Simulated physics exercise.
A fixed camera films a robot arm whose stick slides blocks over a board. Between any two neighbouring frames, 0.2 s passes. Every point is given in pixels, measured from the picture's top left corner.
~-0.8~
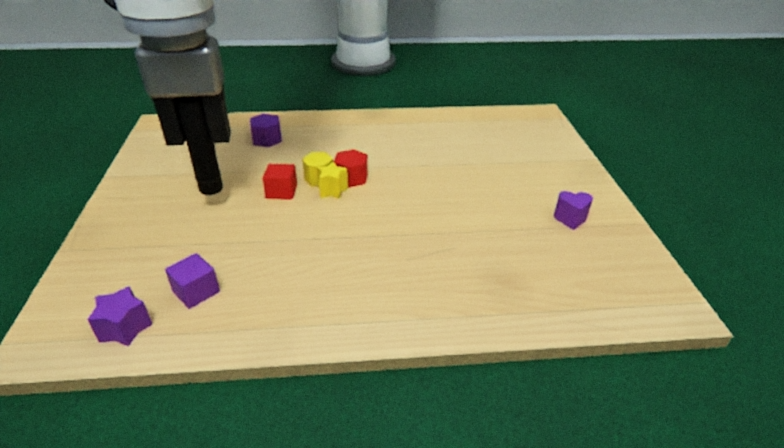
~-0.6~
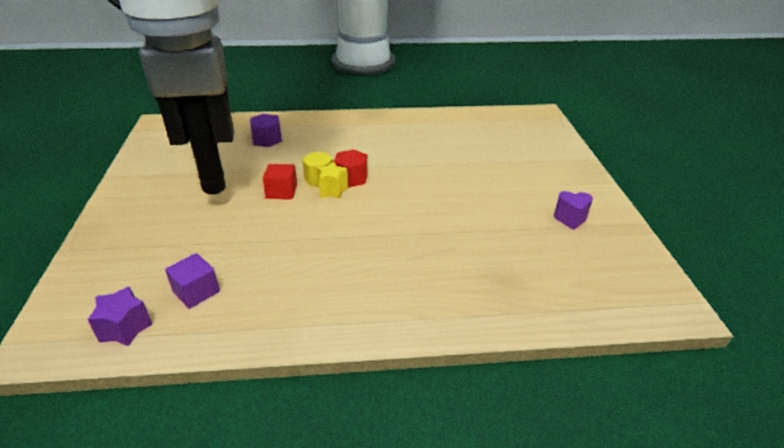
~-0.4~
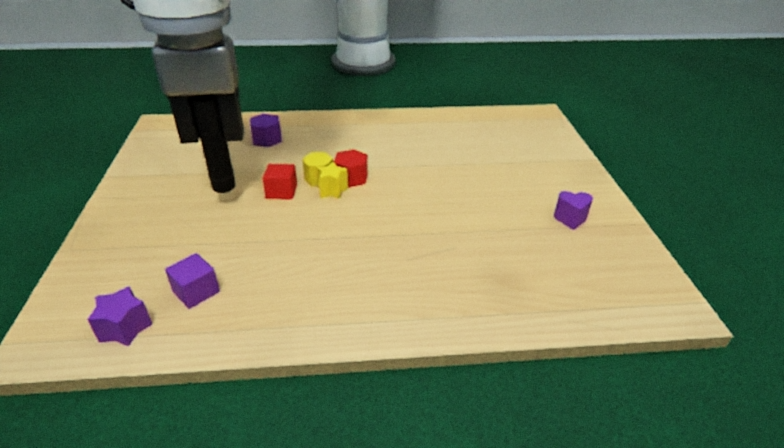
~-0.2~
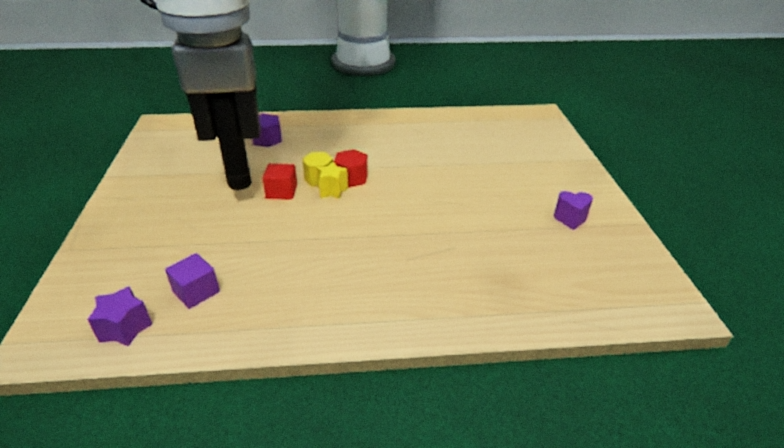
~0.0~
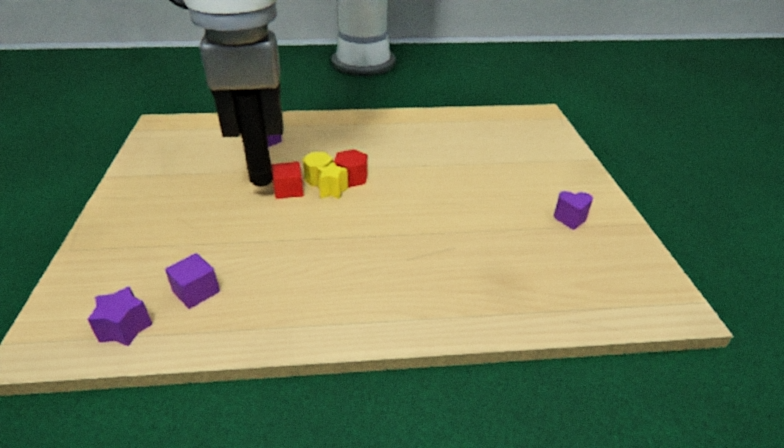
A robot arm's dark stick starts at the left of a wooden board and slides right, slowly at first, toward a red block beside a cluster of yellow and red blocks. It then meets the red block and nudges it slightly right, while the cluster and the scattered purple blocks stay still.
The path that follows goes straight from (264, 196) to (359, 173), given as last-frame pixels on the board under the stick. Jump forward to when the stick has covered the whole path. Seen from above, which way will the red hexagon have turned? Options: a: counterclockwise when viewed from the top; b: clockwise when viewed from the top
Correct choice: B.
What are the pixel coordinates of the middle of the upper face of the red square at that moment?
I'd say the red square ends with its top centre at (363, 141).
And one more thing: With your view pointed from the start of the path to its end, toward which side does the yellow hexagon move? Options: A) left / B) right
The one that fits is A, left.
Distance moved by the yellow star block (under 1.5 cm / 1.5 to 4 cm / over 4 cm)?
Band: 1.5 to 4 cm.
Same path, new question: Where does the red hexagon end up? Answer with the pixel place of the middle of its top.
For the centre of its top, I'd go with (387, 153).
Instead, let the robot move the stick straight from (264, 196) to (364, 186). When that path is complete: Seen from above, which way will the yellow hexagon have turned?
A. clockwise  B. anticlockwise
My answer is option B.
The first path, step by step. One third of the way, stick at (297, 173); red square at (319, 160), turned 25° anticlockwise; yellow hexagon at (337, 149); yellow star block at (340, 168), turned 60° clockwise; red hexagon at (363, 156), turned 15° clockwise.
Two thirds of the way, stick at (328, 166); red square at (345, 150), turned 50° anticlockwise; yellow hexagon at (354, 138), turned 25° anticlockwise; yellow star block at (346, 169), turned 75° clockwise; red hexagon at (376, 154), turned 55° clockwise.
At the end, stick at (359, 159); red square at (363, 141), turned 65° anticlockwise; yellow hexagon at (364, 128), turned 40° anticlockwise; yellow star block at (347, 169), turned 80° clockwise; red hexagon at (387, 153), turned 85° clockwise.
